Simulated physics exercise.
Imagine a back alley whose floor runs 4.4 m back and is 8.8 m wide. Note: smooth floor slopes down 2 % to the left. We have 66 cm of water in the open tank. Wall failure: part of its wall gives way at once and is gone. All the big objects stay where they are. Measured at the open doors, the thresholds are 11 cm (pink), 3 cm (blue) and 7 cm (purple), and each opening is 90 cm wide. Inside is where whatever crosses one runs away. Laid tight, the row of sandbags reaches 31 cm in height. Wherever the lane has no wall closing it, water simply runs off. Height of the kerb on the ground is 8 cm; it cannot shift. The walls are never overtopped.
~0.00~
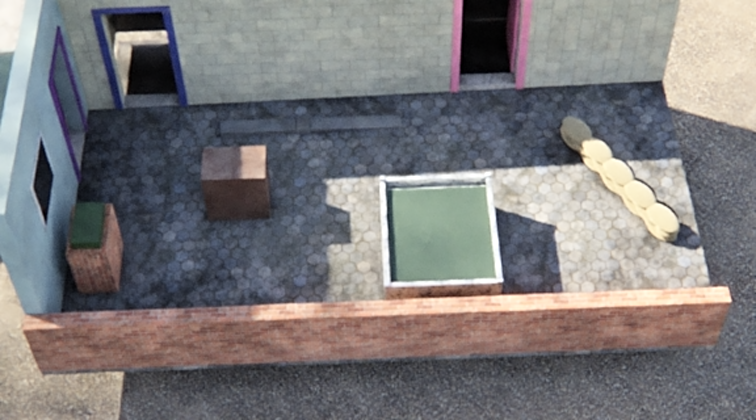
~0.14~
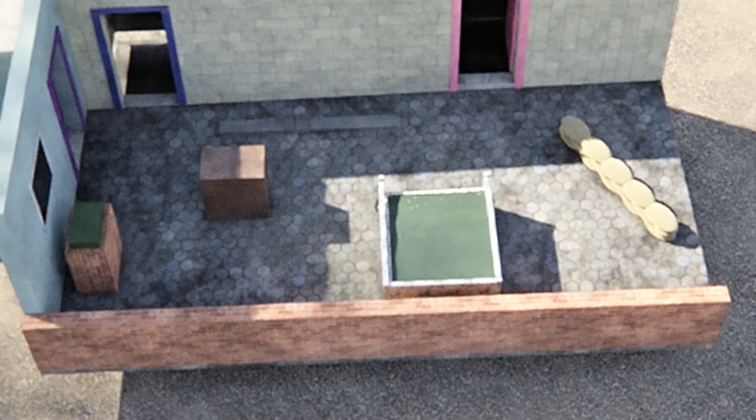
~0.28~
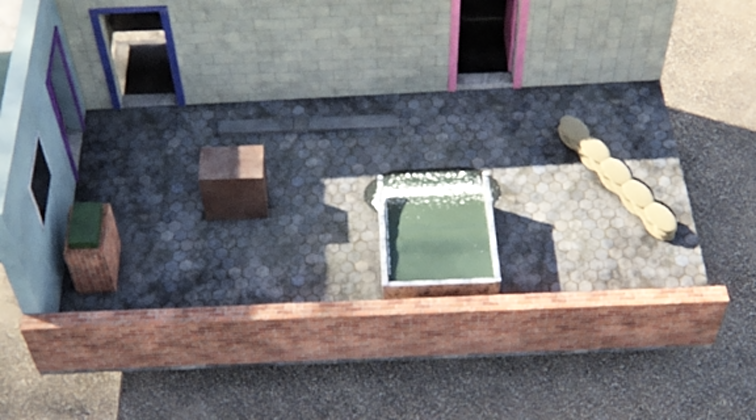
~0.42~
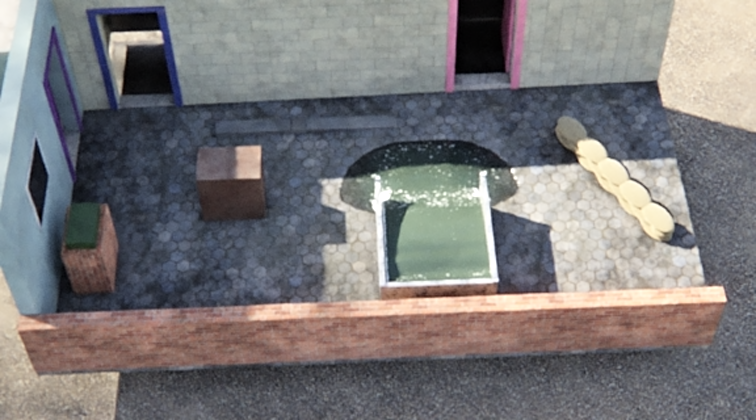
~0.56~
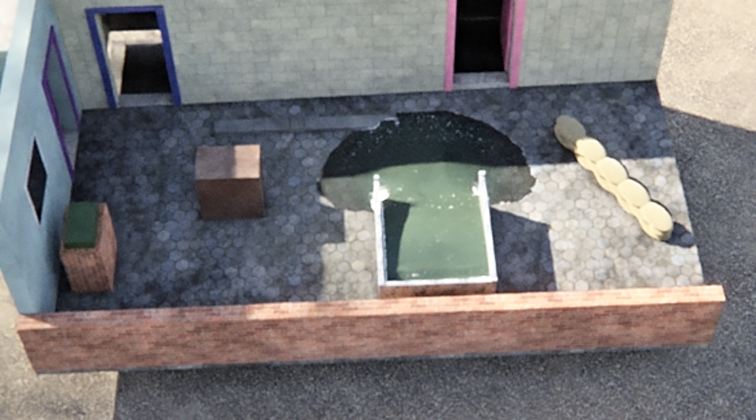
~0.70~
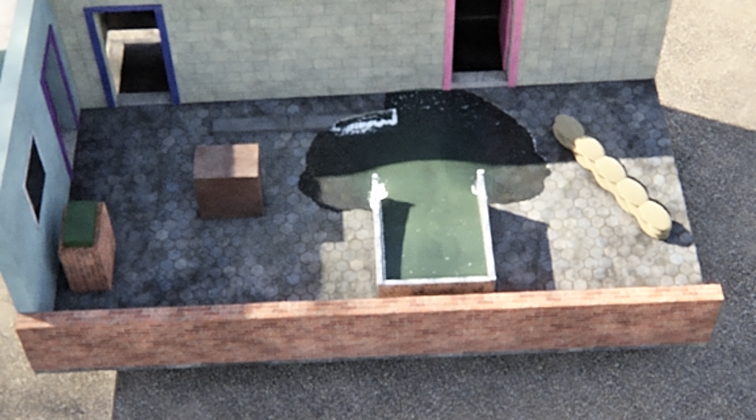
Green water pouring from the broken back side of an open tank, spreading in a dark, widening fan across a paved alley.
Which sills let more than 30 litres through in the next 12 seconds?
Result: The pink door lets in too much. The blue door lets in too much. The purple door lets in too much.
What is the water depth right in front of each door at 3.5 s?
Depths in cm: Pink 13, blue 6, purple 20.
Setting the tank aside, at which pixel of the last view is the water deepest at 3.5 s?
Roughly at pixel (81, 111).
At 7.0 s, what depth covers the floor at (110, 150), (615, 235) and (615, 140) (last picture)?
First 10 cm, then 1 cm, then 2 cm.
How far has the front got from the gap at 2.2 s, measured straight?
It comes to some 5.0 metres.
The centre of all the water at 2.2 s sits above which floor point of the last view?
I'd put it close to (407, 160).
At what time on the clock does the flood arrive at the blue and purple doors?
Blue 2.2 s, purple 2.8 s.
After 1.4 s water covers 25 % of the floor and is deepest (36 cm) near (402, 94); pink door 22 cm at the sill, 21 L in, blue door not reached, purple door not reached.
After 2.2 s water covers 35 % of the floor and is deepest (28 cm) near (391, 95); pink door 23 cm at the sill, 77 L in, blue door 2 cm at the sill, 0 L in, purple door not reached.
After 3.5 s water covers 45 % of the floor and is deepest (24 cm) near (81, 111); pink door 13 cm at the sill, 115 L in, blue door 6 cm at the sill, 7 L in, purple door 20 cm at the sill, 24 L in.
After 7.0 s water covers 75 % of the floor and is deepest (12 cm) near (50, 345); pink door 5 cm at the sill, 119 L in, blue door 6 cm at the sill, 19 L in, purple door 12 cm at the sill, 129 L in.
After 12.0 s water covers 70 % of the floor and is deepest (9 cm) near (65, 230); pink door 1 cm at the sill, 119 L in, blue door 6 cm at the sill, 57 L in, purple door 9 cm at the sill, 160 L in.
